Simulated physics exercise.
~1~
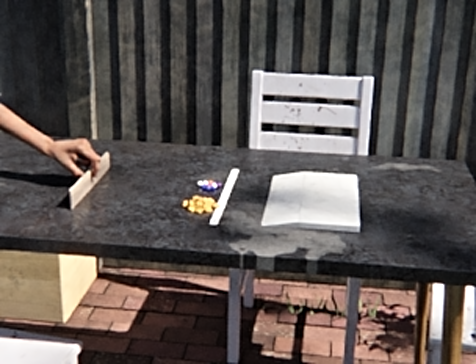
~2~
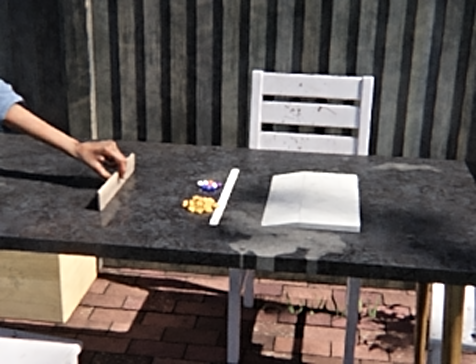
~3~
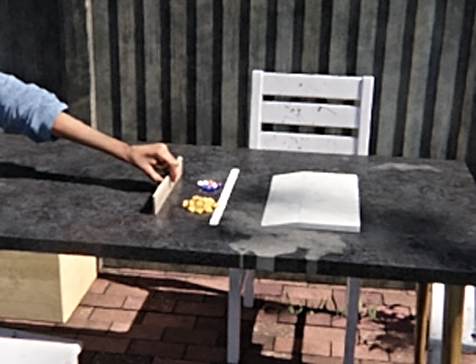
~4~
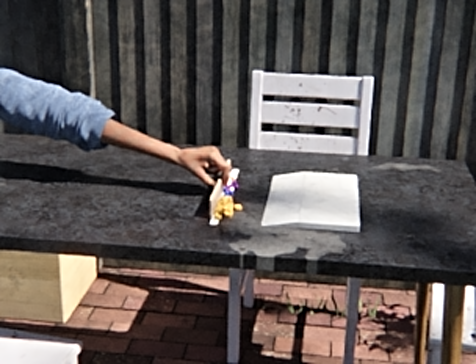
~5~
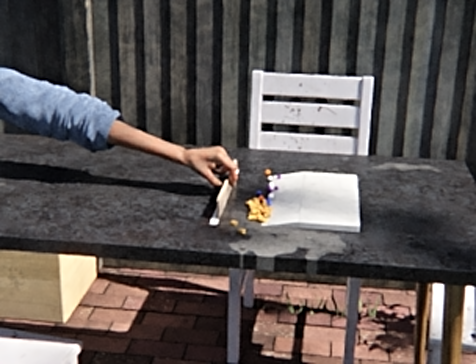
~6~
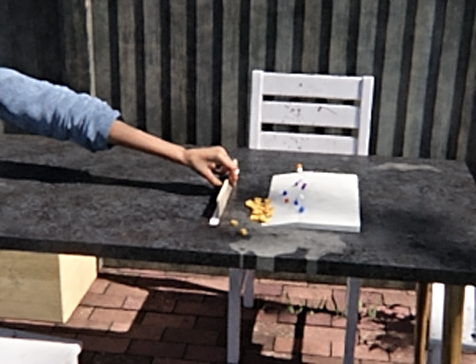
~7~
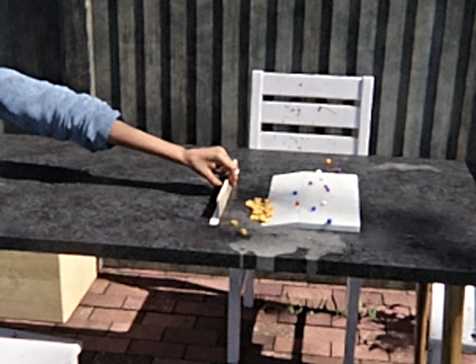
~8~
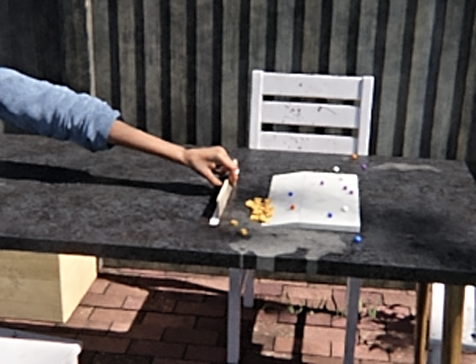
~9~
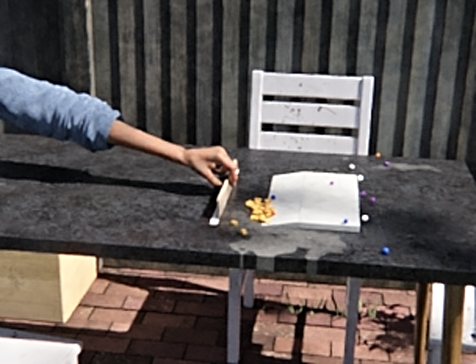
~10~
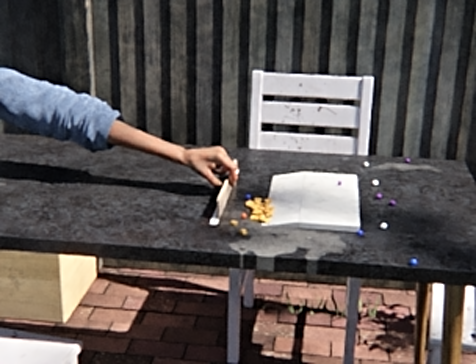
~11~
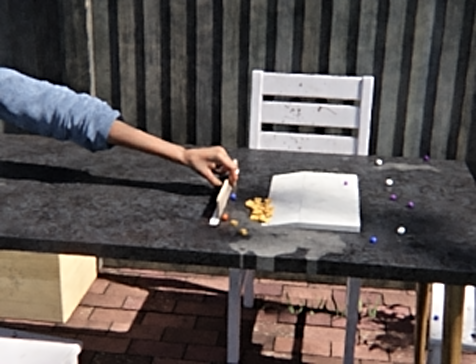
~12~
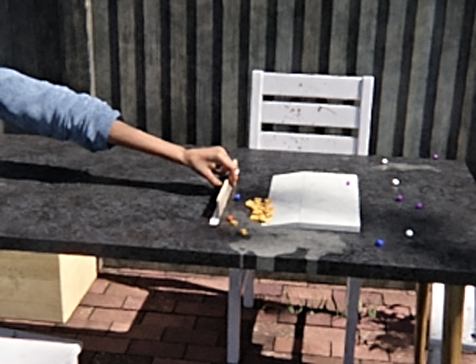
On a dark outdoor table, a hand slides an upright strip rightward into yellow and multicoloured bits, halting at a white mark; the yellow pile mostly stays short of the white ramp, while most multicoloured bits scatter over it and a few remain near the strip.
